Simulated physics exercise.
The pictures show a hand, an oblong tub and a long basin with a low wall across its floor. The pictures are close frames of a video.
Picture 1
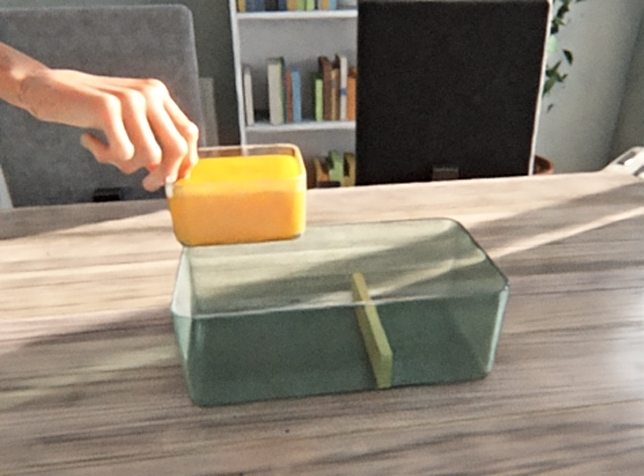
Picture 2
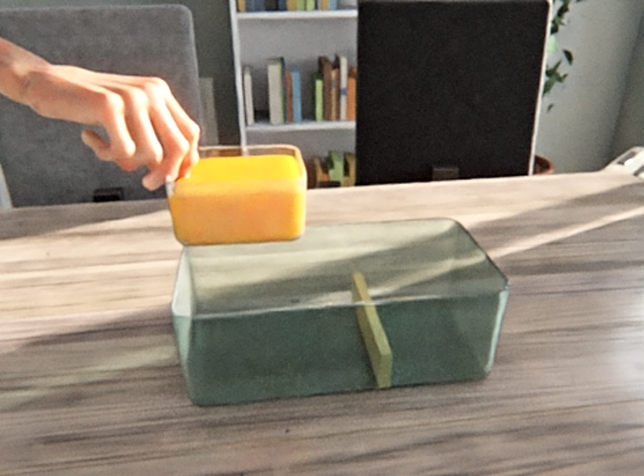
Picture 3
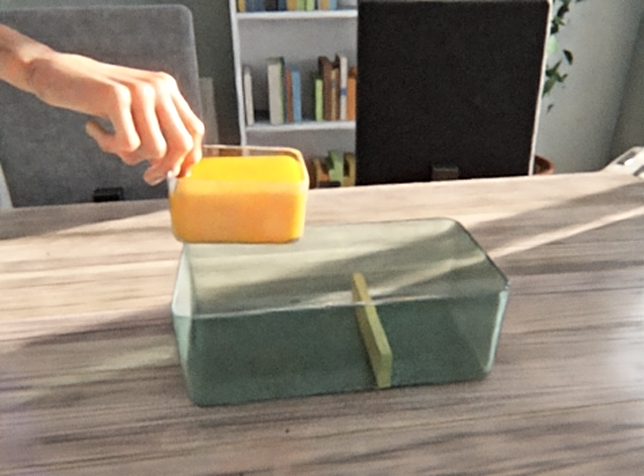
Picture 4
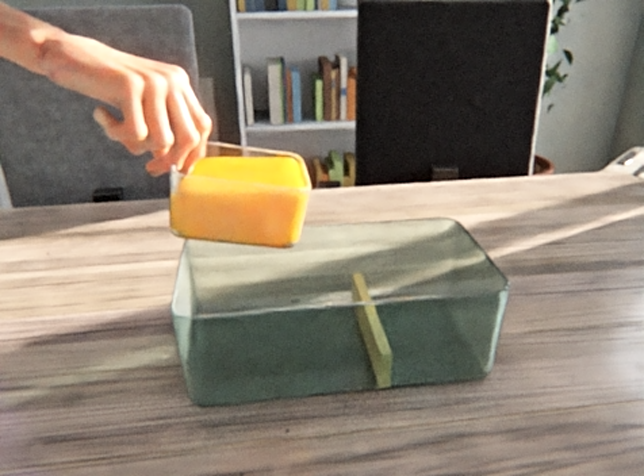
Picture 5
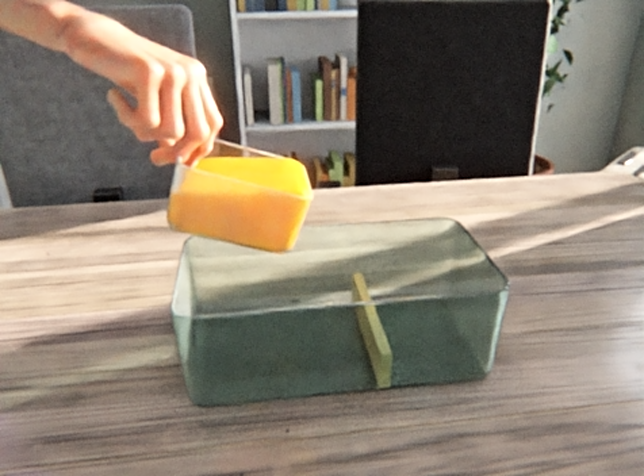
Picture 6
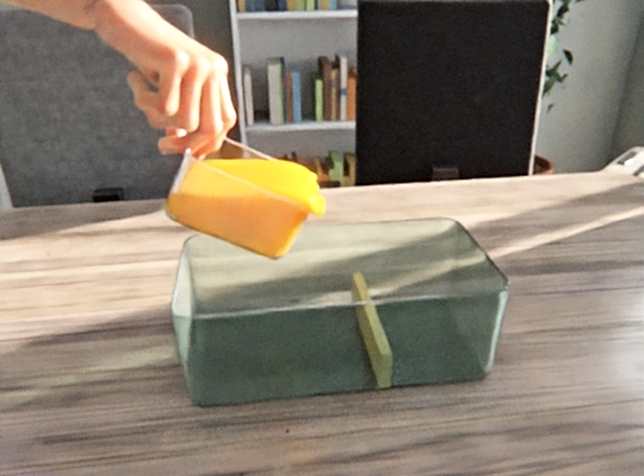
A hand held a small tub filled with something yellow above a long, greenish glass basin on a wooden table, then gradually tilted it to the right until the yellow contents bulged over the edge.
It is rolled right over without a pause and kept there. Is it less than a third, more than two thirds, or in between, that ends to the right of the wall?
It comes to not even a third.
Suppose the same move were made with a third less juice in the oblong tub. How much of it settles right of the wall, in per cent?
Some 0 per cent.
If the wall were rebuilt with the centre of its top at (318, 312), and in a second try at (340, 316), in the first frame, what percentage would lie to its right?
Near 80 % and 70 %.
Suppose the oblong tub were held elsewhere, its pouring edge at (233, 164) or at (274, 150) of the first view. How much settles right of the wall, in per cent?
About 5 and 5 per cent.
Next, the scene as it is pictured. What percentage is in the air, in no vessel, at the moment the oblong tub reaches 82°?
Close to 25 per cent.
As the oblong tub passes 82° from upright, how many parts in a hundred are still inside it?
It comes to 25 per cent or so.
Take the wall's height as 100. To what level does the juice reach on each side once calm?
Near 30 on the left, 10 on the right.
A moment on, the oblong tub is tipped on its side and 25 per cent is still to pour, 38 is left of the wall and 13 right of it.
Next, the oblong tub is tipped on its side and 7 per cent is still to pour, 72 is left of the wall and 19 right of it.
Then the oblong tub is tipped on its side and 1 per cent is still to pour, 78 is left of the wall and 19 right of it.
Later the oblong tub is tipped on its side and 0 per cent is still to pour, 79 is left of the wall and 19 right of it.
Finally, 79 per cent lies left of the wall, 19 right of it and 2 outside.
